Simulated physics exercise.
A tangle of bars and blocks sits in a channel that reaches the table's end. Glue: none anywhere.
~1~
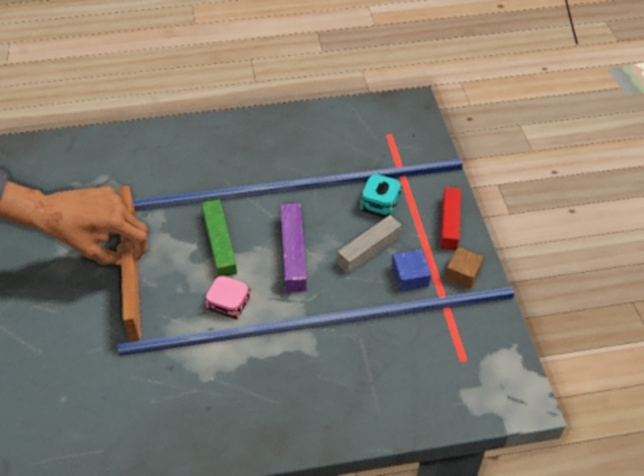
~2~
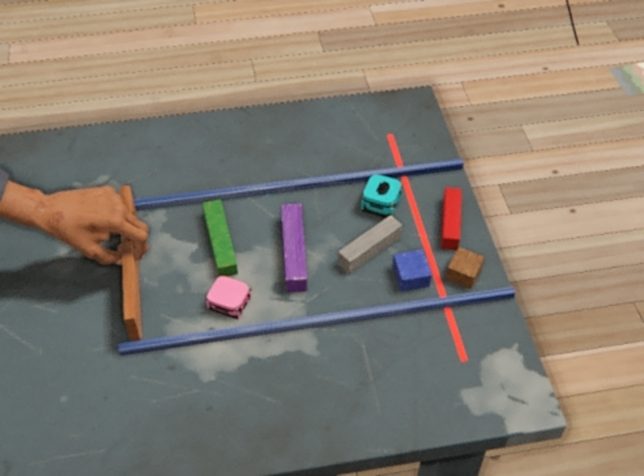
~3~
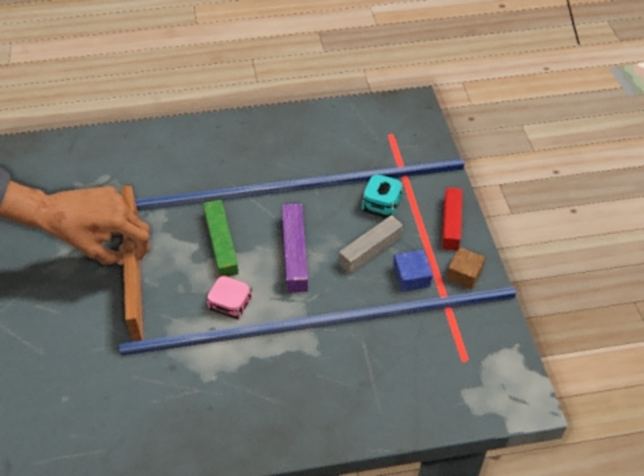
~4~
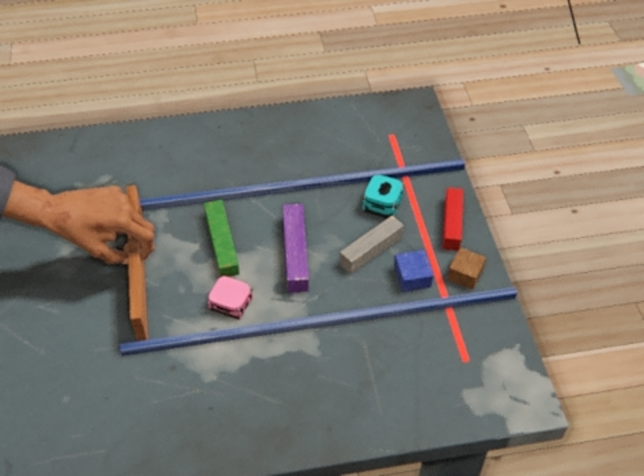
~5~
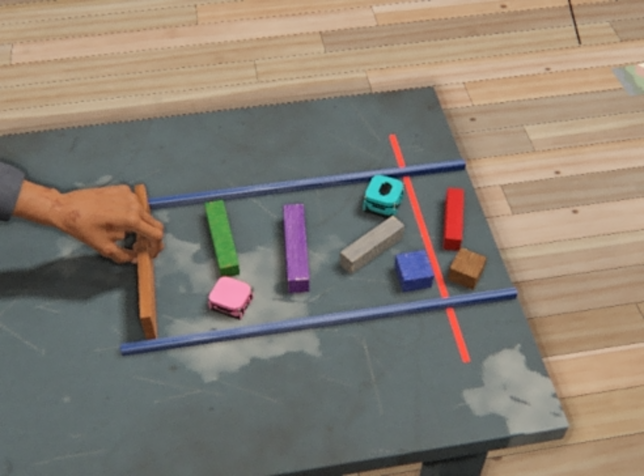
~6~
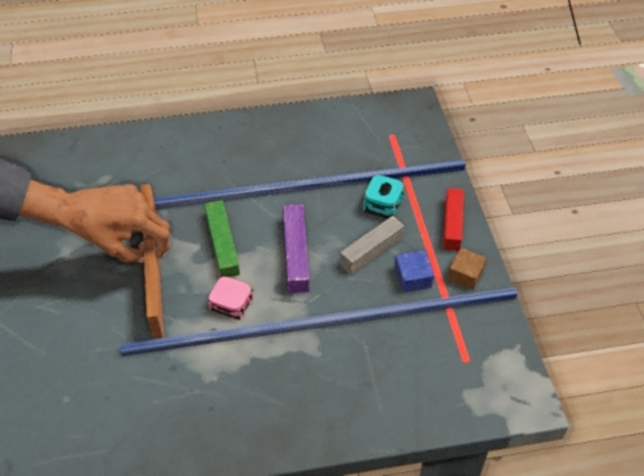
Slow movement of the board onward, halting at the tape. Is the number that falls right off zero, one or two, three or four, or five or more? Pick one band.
It is one or two.
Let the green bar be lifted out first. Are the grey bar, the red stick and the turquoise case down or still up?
Final state: Grey bar in place, red stick off, turquoise case in place.
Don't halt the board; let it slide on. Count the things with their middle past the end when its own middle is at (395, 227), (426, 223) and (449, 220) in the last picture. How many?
0, 2 and 5.
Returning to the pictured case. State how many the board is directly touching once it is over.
It adds up to 2.
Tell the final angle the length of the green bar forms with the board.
About 0° out of line.
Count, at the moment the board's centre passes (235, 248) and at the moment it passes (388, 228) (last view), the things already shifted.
Tally: First 2; then 8.
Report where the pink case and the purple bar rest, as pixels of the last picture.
Same order as the question: First (452, 262), second (460, 222).
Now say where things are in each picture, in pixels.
In the first picture, red stick (451, 219); brown block (464, 268); blue block (411, 271); board (130, 261); tape (422, 236).
In the second picture, brown block (465, 268); turquoise case (382, 196).
In the third picture, blue block (413, 271); grey bar (371, 245).
In the fourth picture, red stick (453, 219); green bar (221, 238).
In the fifth picture, brown block (467, 269); pink case (231, 298).
In the sixth picture, red stick (454, 219); brown block (467, 269); blue block (414, 271); board (152, 259); tape (425, 236).
A little later, none off yet; red stick at rest near (454, 219); brown block at rest near (467, 269); blue block at rest near (414, 271).
Next, none off yet; red stick shifted a little near (465, 218); brown block shifted about its own width near (497, 273); blue block shifted about its own width near (465, 270).
When it is over, the number that fall off is one or two; down, brown block and red stick.
